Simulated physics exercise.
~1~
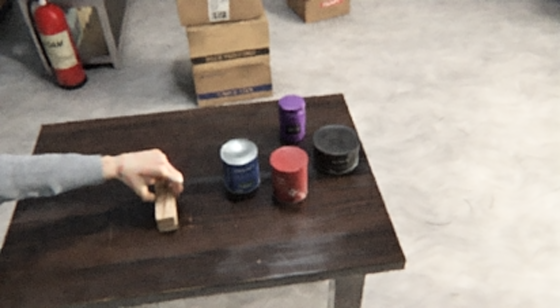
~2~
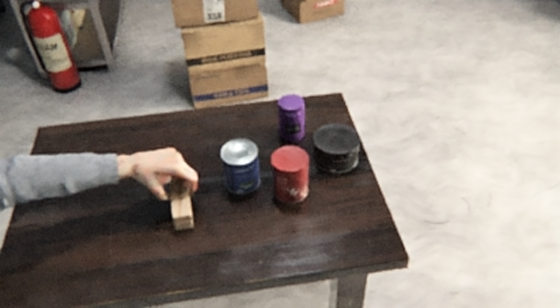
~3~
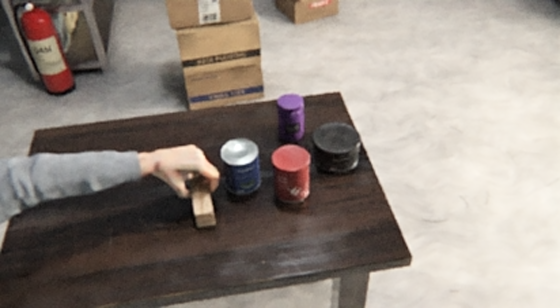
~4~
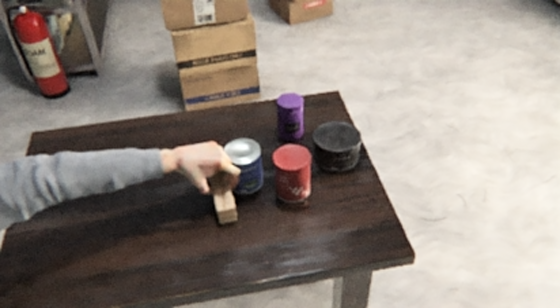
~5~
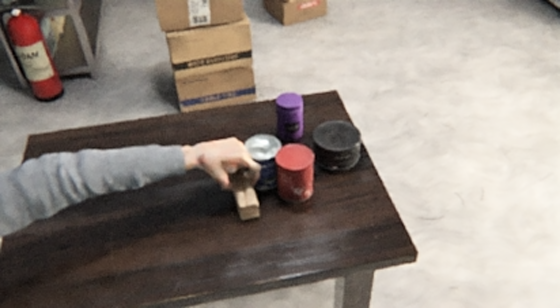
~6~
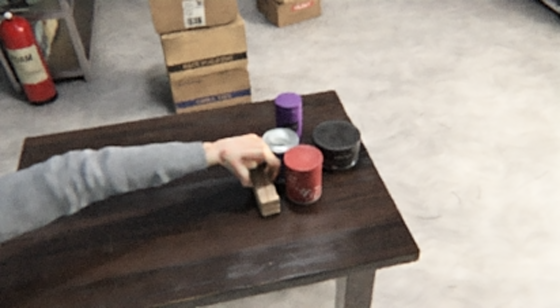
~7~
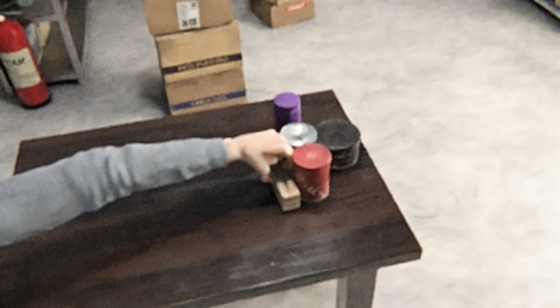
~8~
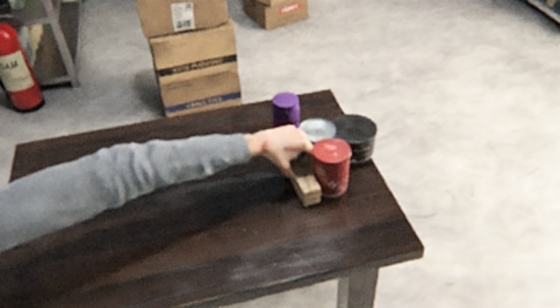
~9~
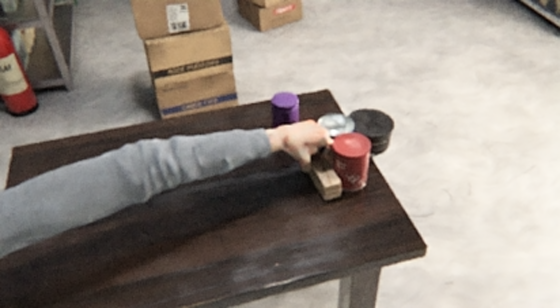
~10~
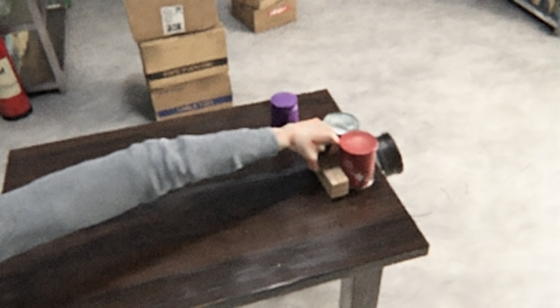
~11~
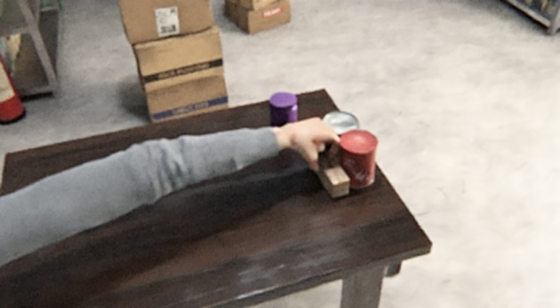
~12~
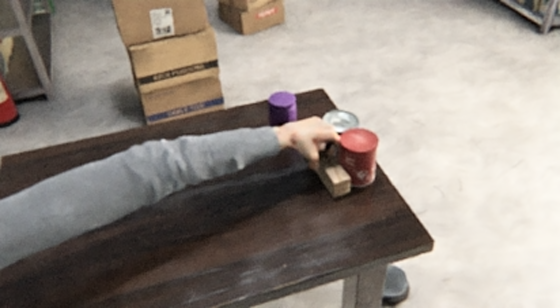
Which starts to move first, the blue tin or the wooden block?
The wooden block starts to move first, sliding right under the hand, and the blue tin begins to move only afterwards.
